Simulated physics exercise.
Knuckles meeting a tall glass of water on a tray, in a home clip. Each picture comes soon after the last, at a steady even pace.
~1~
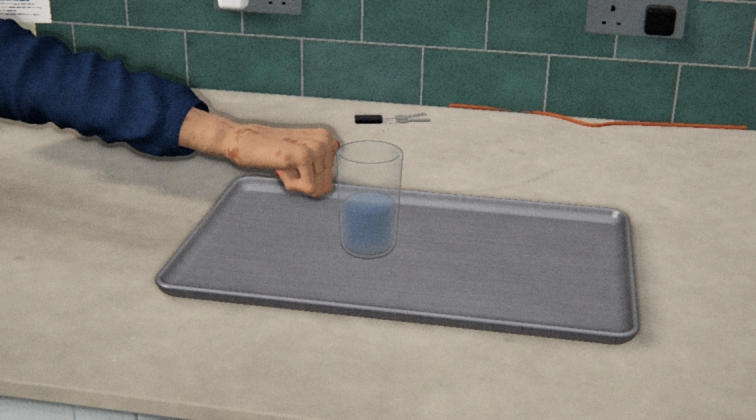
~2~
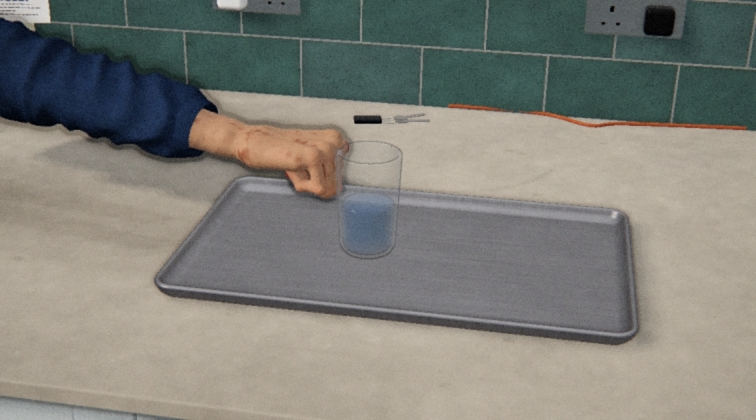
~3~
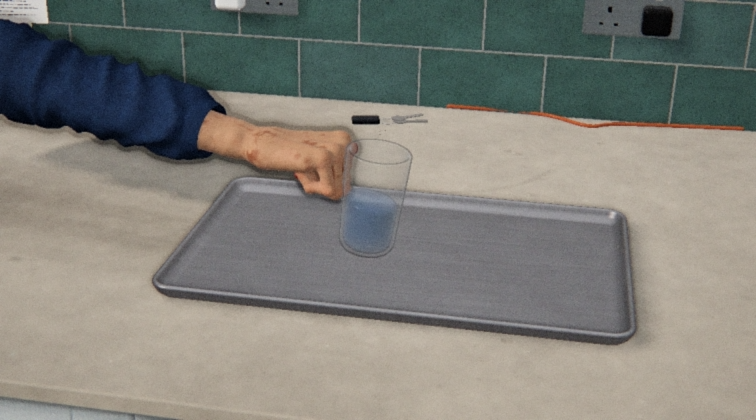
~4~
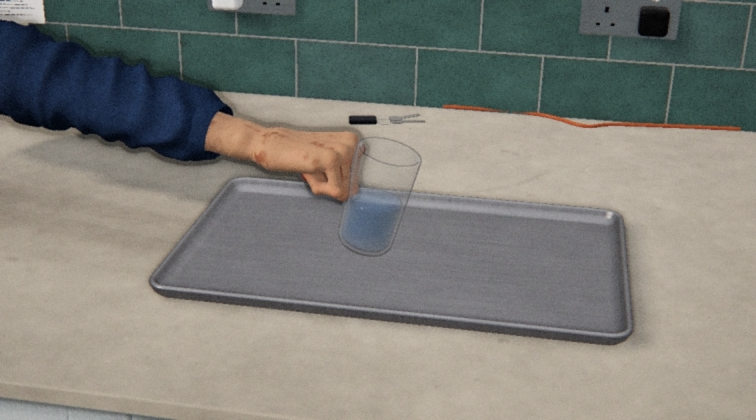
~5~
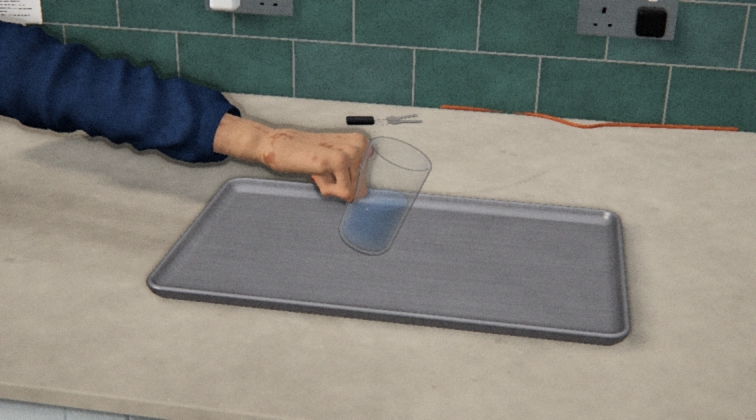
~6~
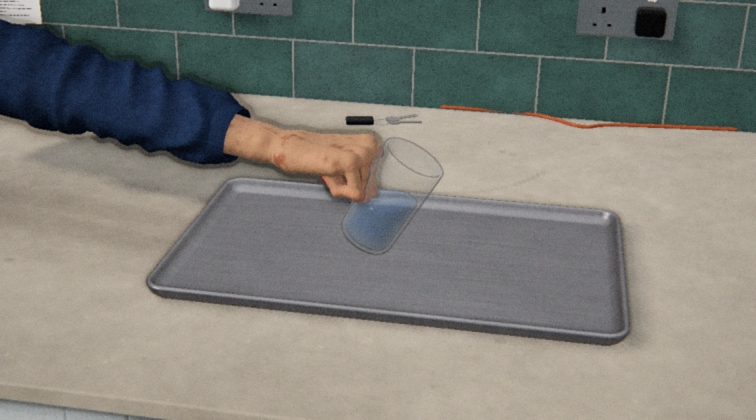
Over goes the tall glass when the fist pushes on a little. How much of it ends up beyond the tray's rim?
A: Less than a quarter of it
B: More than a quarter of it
(B) More than a quarter of it.
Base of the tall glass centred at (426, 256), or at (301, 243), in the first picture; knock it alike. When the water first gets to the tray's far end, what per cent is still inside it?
Near 80 in a hundred first, near 45 in a hundred second.
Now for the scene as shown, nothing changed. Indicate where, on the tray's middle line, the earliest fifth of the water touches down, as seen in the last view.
Roughly (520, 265).
A moment on, the tall glass is falling and 100 per cent is in the glass, 0 on the tray and 0 above or beyond its rim.
Next, the tall glass lies on its side and 98 per cent is in the glass, 1 on the tray and 1 above or beyond its rim.
Then the tall glass lies on its side and 51 per cent is in the glass, 45 on the tray and 5 above or beyond its rim.
Later the tall glass lies on its side and 24 per cent is in the glass, 37 on the tray and 38 above or beyond its rim.
At rest 62 per cent is held by tray and glass, 38 is off the tray.
